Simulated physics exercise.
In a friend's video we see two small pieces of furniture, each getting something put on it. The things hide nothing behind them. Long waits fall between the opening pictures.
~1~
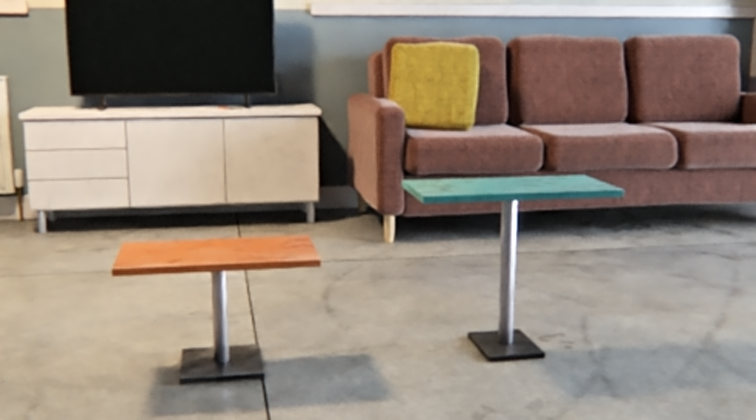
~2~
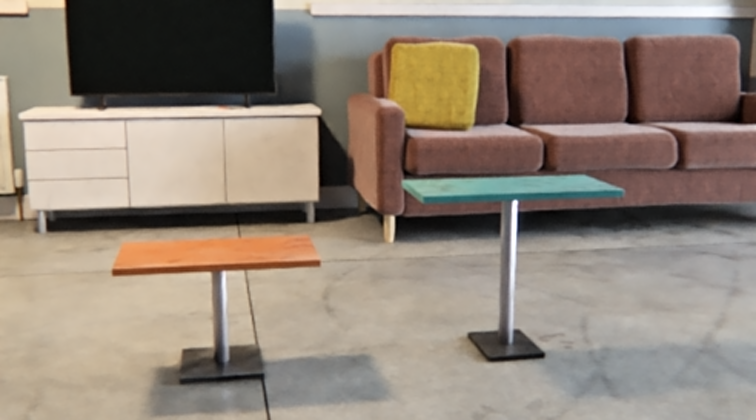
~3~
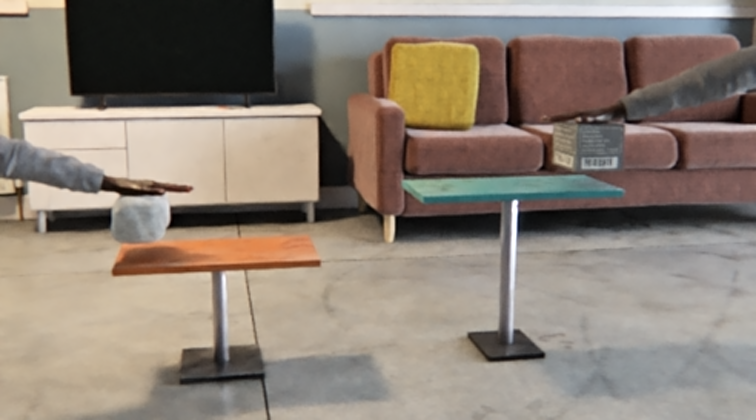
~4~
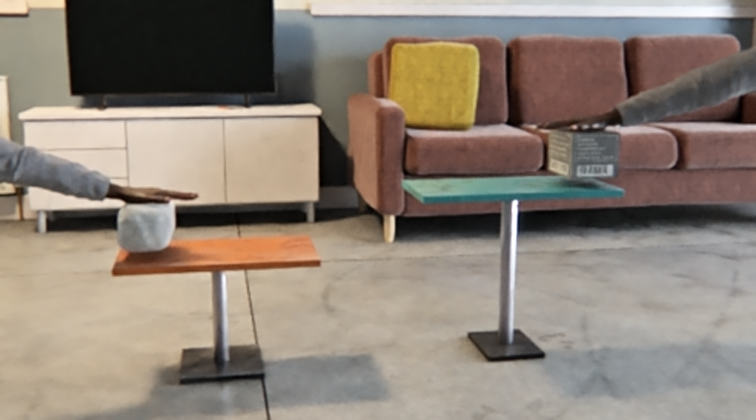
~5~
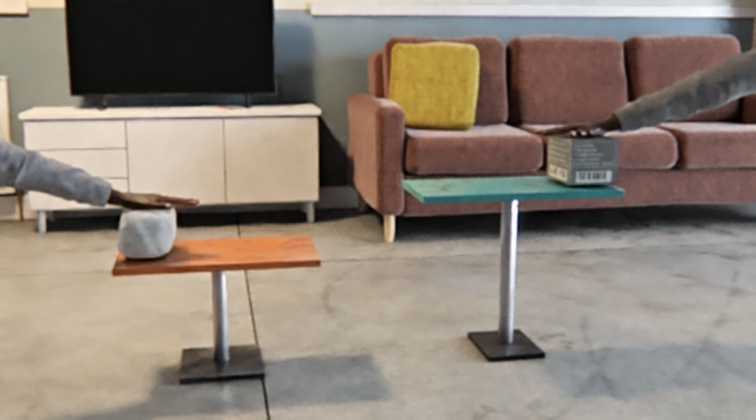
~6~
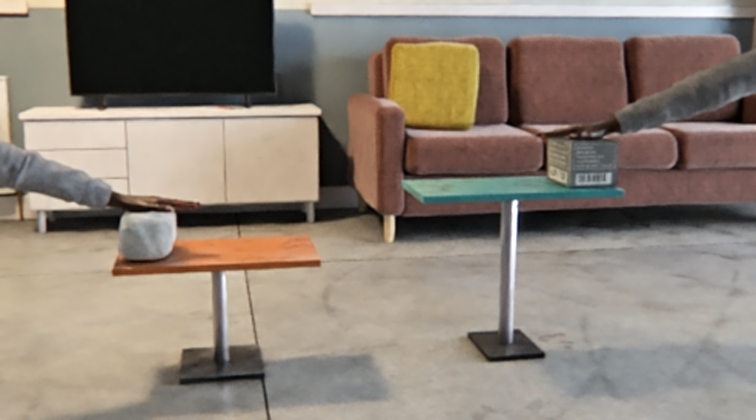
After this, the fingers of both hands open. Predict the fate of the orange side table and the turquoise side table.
Orange side table: Stays standing. Turquoise side table: Stays standing.
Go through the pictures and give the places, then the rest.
In the first frame, orange side table (218, 255); turquoise side table (510, 189).
In the second frame, turquoise side table (510, 189).
In the third frame, still on the way; orange side table (218, 255); right box (588, 144).
In the fourth frame, still on the way; turquoise side table (510, 189); left cushion (146, 223).
In the fifth frame, still on the way; orange side table (218, 255); right box (582, 158).
In the sixth frame, in place, still held; orange side table (218, 255); turquoise side table (510, 189); left cushion (148, 232).
Then, 0.38 s after the last picture, orange side table at rest near (218, 255); turquoise side table at rest near (510, 189).
At rest, the orange side table holds firm, near (218, 255); the turquoise side table holds firm, near (510, 189).
